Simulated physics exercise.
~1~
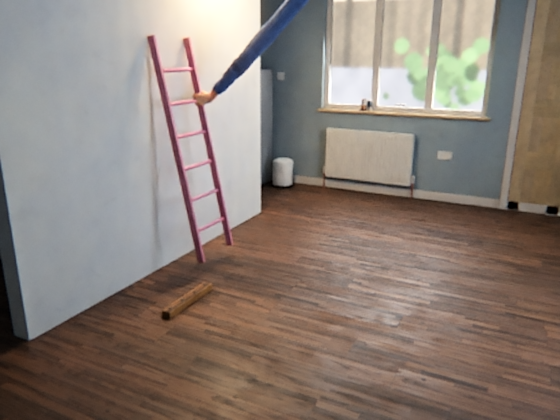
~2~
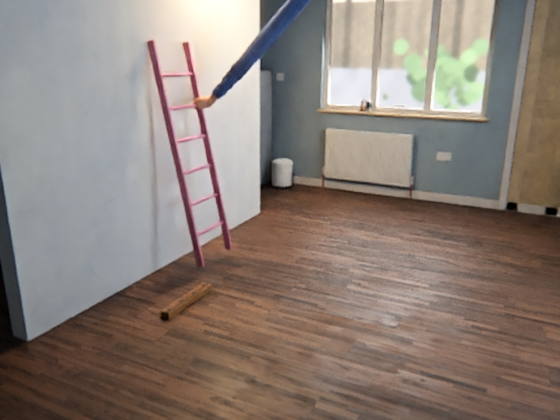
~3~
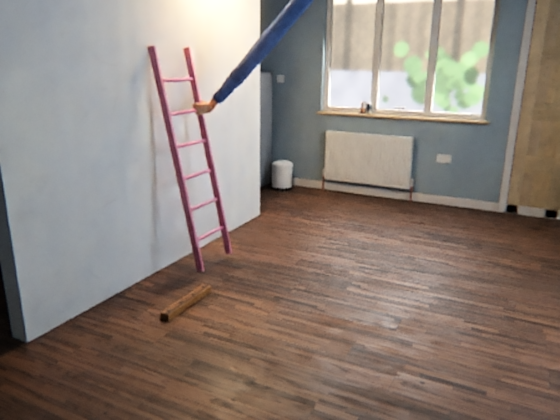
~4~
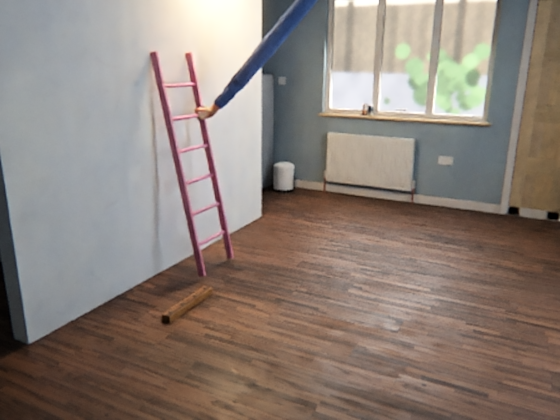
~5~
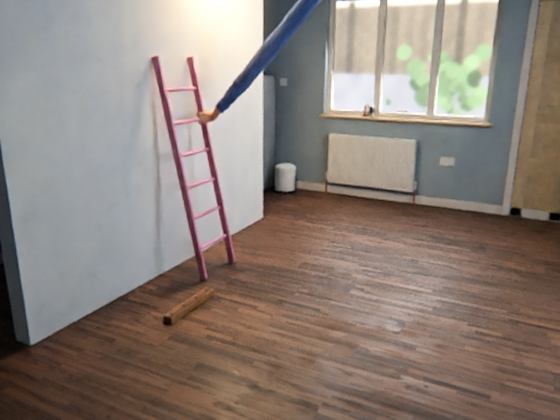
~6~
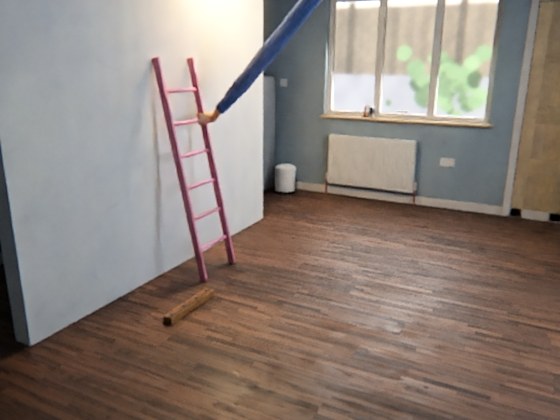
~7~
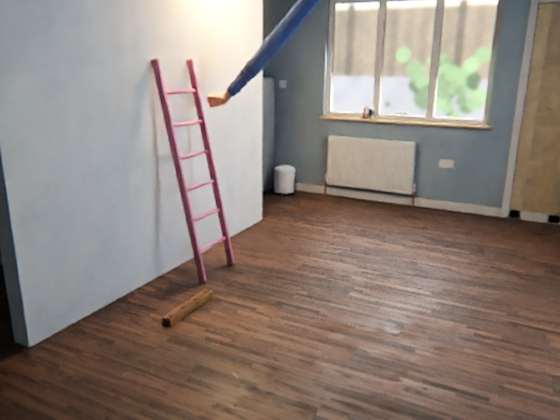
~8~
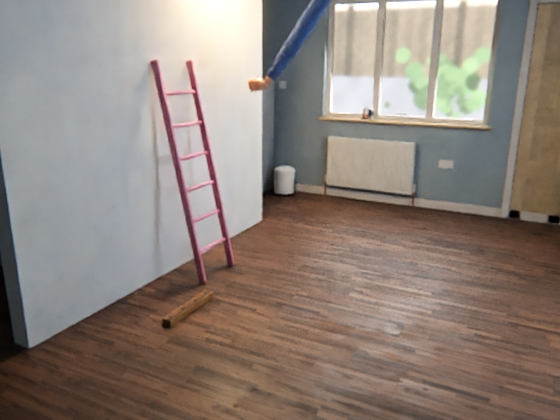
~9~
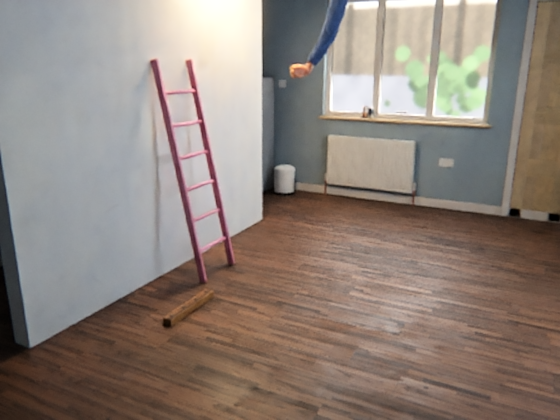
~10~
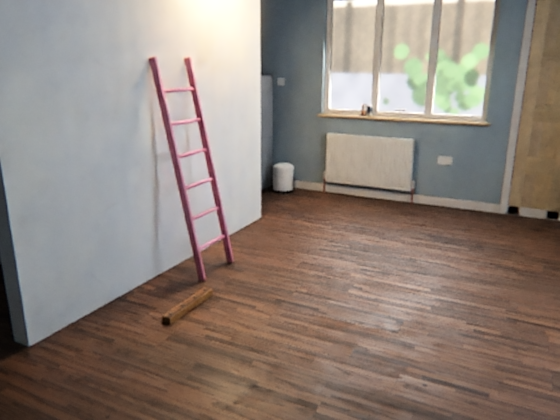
The clip shows a hand in a blue sleeve lowering a pink ladder slightly against a pale wall, behind a short wooden batten on the floor. The hand lets go and withdraws out of view, and the ladder stays leaning in place.
